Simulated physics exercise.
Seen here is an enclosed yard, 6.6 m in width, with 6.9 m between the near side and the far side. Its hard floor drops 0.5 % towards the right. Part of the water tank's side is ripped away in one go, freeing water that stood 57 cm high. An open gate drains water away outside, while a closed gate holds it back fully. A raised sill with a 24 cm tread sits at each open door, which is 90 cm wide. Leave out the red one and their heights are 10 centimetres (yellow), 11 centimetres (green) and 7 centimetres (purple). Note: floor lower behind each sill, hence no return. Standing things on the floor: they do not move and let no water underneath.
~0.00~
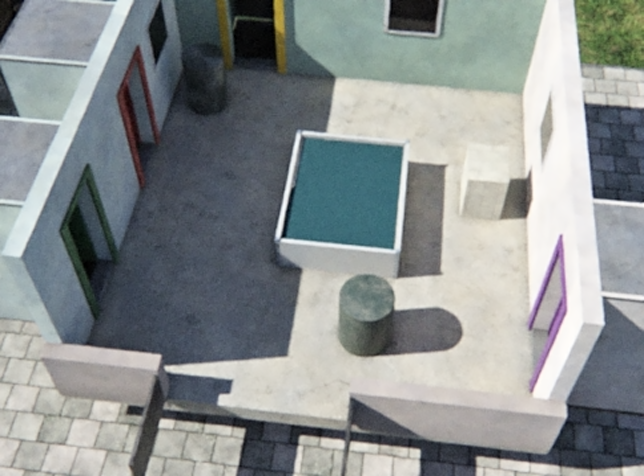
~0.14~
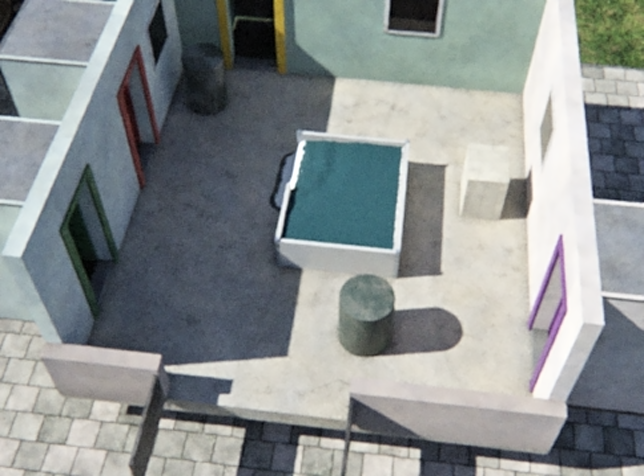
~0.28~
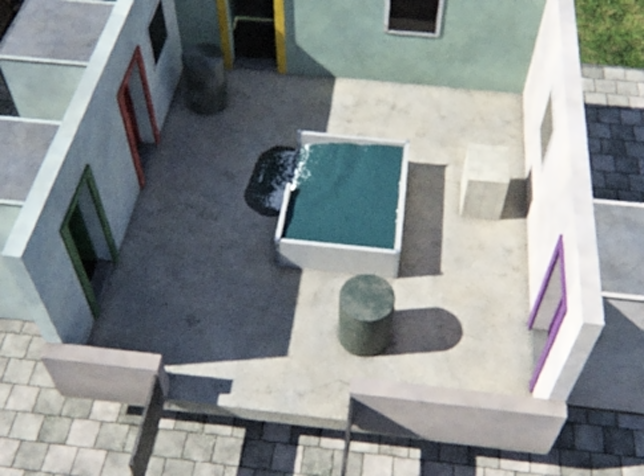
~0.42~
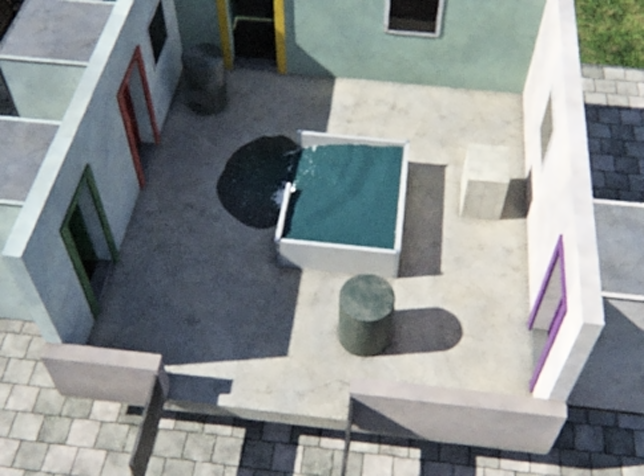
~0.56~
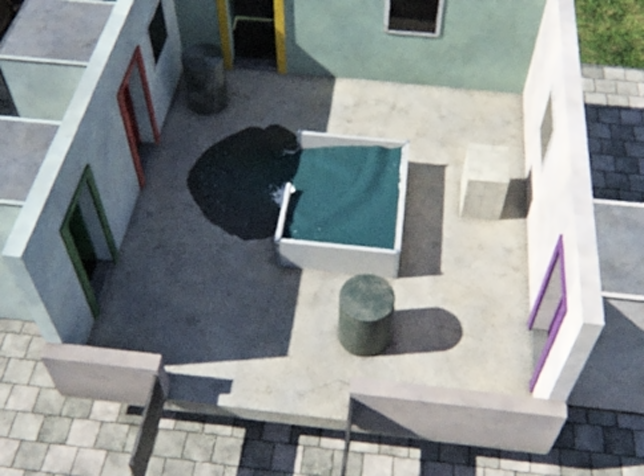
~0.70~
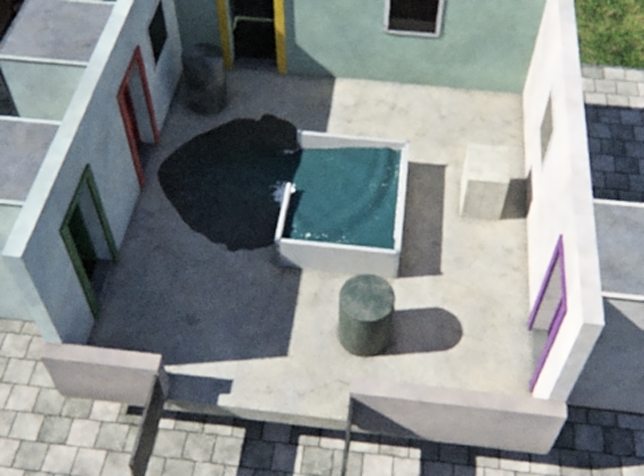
Water in a white-walled tank sits still in a partly shaded yard, until the tank's left side breaks open and a stream pours onto the floor. A dark, wet patch spreads leftward, widening steadily toward the red-framed door, while ripples cross the water still inside the tank.
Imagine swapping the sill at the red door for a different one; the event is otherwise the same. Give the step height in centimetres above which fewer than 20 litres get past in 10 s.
23 cm.
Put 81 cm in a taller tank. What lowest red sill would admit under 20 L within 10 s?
Minimum height: Approx. 35 cm.
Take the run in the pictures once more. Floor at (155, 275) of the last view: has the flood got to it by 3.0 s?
At that moment it's submerged.
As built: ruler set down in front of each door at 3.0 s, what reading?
Depths in cm: Yellow 15, green 6, red 22, purple 0.
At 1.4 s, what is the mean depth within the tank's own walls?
Averaged depth comes out at about 41 cm.
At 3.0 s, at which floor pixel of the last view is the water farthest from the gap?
Close to pixel (78, 372).
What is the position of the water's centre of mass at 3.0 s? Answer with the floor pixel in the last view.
The water's centre is at about (272, 190).
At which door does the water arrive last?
That would be the purple door.
After 1.4 s water covers 20 % of the floor, deepest (34 cm) near (293, 172); 12 cm at the red door, 44 litres in over its 6 cm sill.
After 3.0 s water covers 30 % of the floor, deepest (27 cm) near (185, 65); 22 cm at the red door, 234 litres in over its 6 cm sill.
After 10.0 s water covers 85 % of the floor, deepest (8 cm) near (78, 372); 7 cm at the red door, 420 litres in over its 6 cm sill.
At the red door as built, the water arrived by 0.8 s and peaked near 24 cm at 2.6 s.
With a sill of 19.5 cm, 52 litres would have come in within the 10 s; with 26 cm, 5 litres. So under 20 litres takes about 23 cm.
